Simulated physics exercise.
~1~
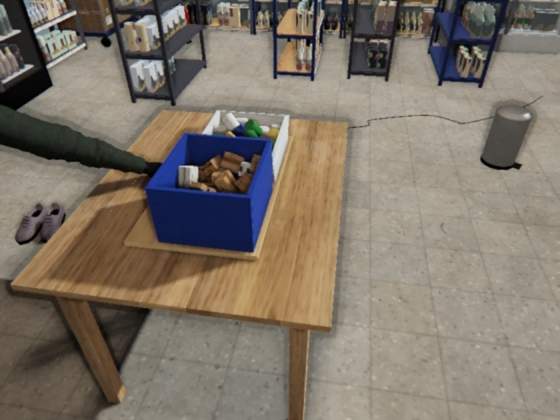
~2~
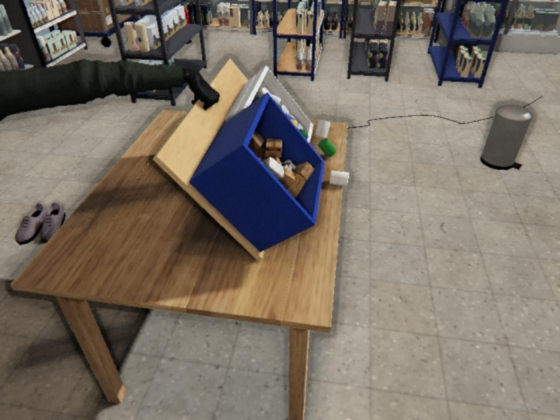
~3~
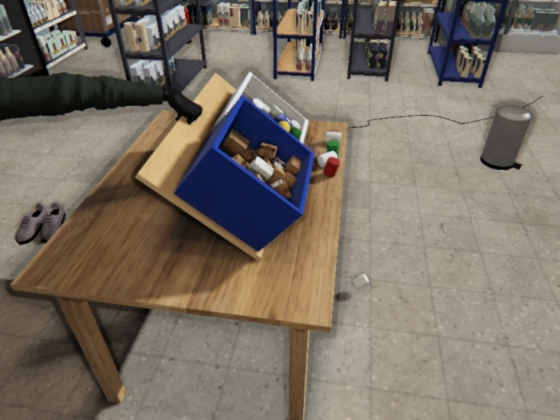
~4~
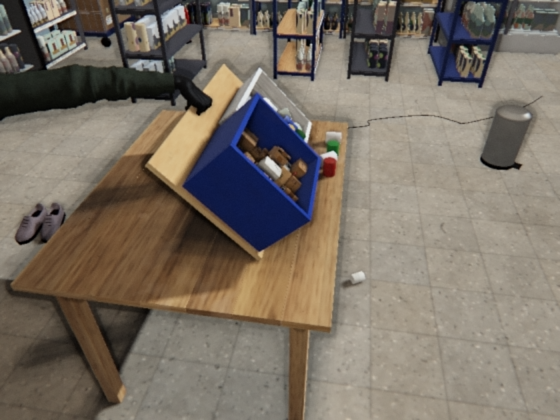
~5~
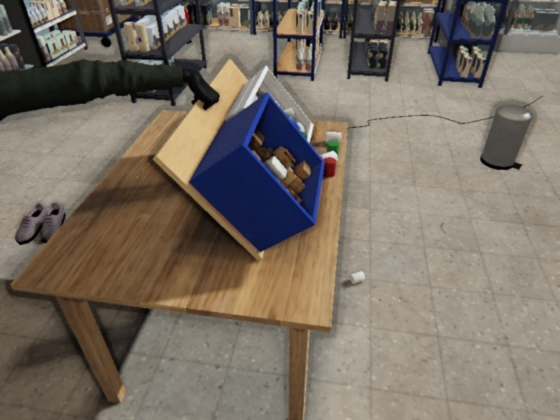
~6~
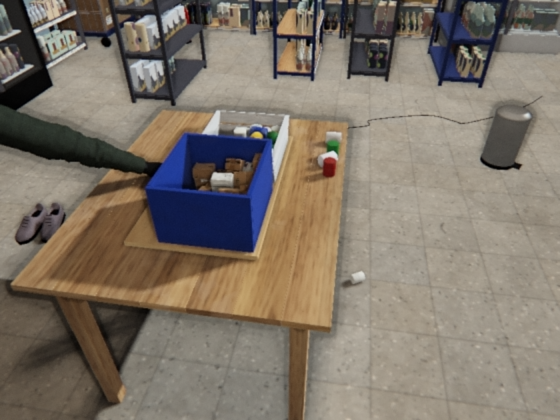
A dark-sleeved arm reaches in from the left and lifts one side of a board on a wooden table, tipping a blue tote of little brown parcels and a white tote behind it steeply to the right. Several jars spill from the white tote onto the table's right side, and one ends up on the floor. The arm lowers the board partway, then raises it steeply again, while the parcels stay inside the blue tote. Finally the board is lowered flat, leaving a few jars on the tabletop and one lying on the tiles.
